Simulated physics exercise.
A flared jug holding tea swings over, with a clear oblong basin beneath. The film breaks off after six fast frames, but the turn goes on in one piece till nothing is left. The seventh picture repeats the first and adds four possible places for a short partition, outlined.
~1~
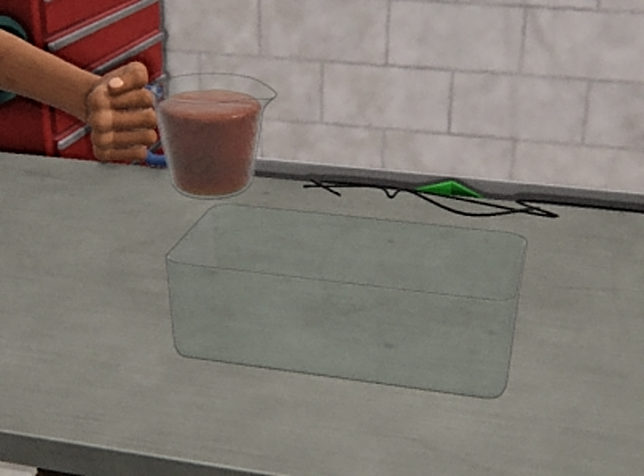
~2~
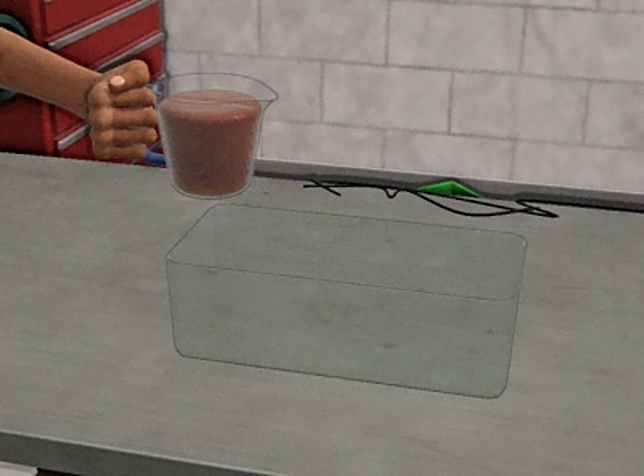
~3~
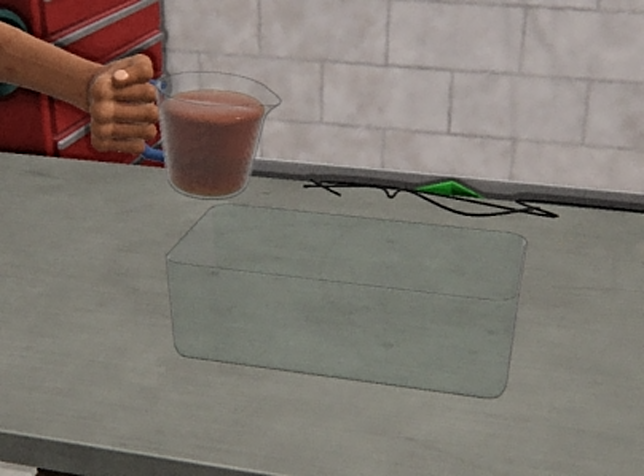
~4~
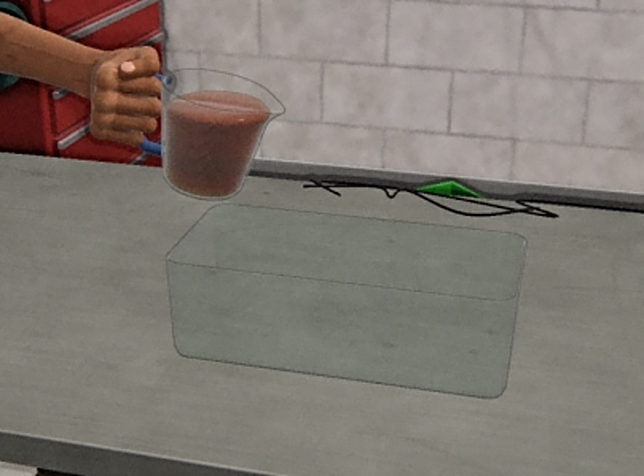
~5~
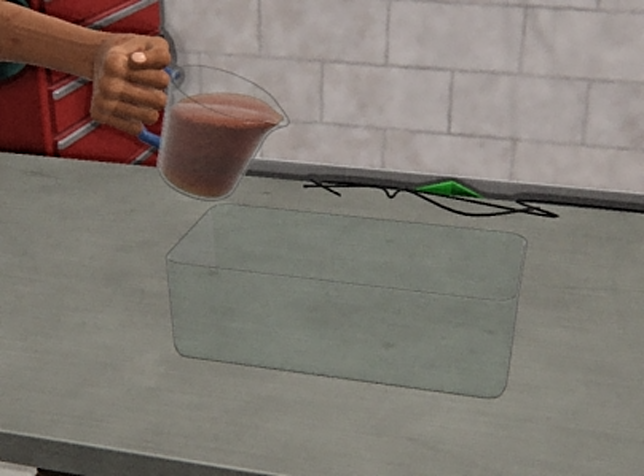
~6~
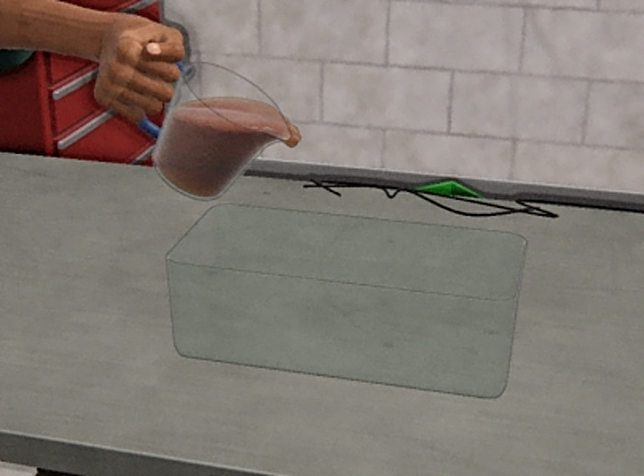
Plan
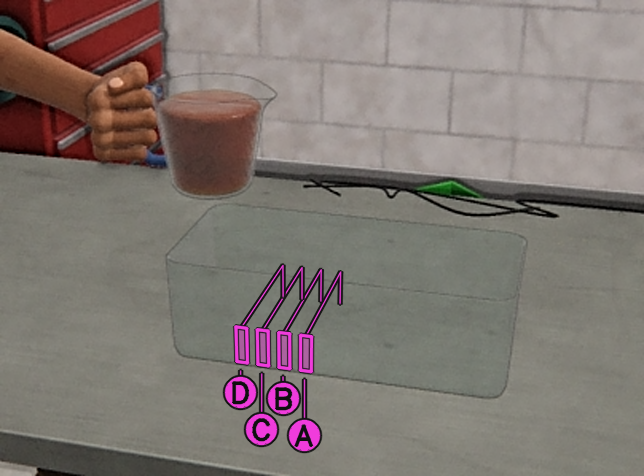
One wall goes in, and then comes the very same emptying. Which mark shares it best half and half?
Slot A does it best.
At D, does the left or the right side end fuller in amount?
More ends on the right.
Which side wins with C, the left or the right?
The right one.
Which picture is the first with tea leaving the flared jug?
In picture 6.
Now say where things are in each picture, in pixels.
The first picture shows upright, lip at (274, 96); basin from (176, 350) to (506, 395); nothing has left yet.
The second picture shows upright, lip at (275, 97); nothing has left yet.
The third picture shows tipped about 6°, lip at (279, 103); nothing has left yet.
The fourth picture shows tipped about 12°, lip at (283, 111); nothing has left yet.
The fifth picture shows tipped about 21°, lip at (287, 124); nothing has left yet.
The sixth picture shows tipped about 31°, lip at (289, 138); tea is over the lip, down to (294, 142).
On the marked copy, A at (304, 379); B at (282, 376); C at (261, 373); D at (240, 370).
If A is chosen, about 47 % ends left of the wall and 52 % right of it.
If B is chosen, about 19 % ends left of the wall and 80 % right of it.
If C is chosen, about 4 % ends left of the wall and 95 % right of it.
If D is chosen, about 2 % ends left of the wall and 97 % right of it.
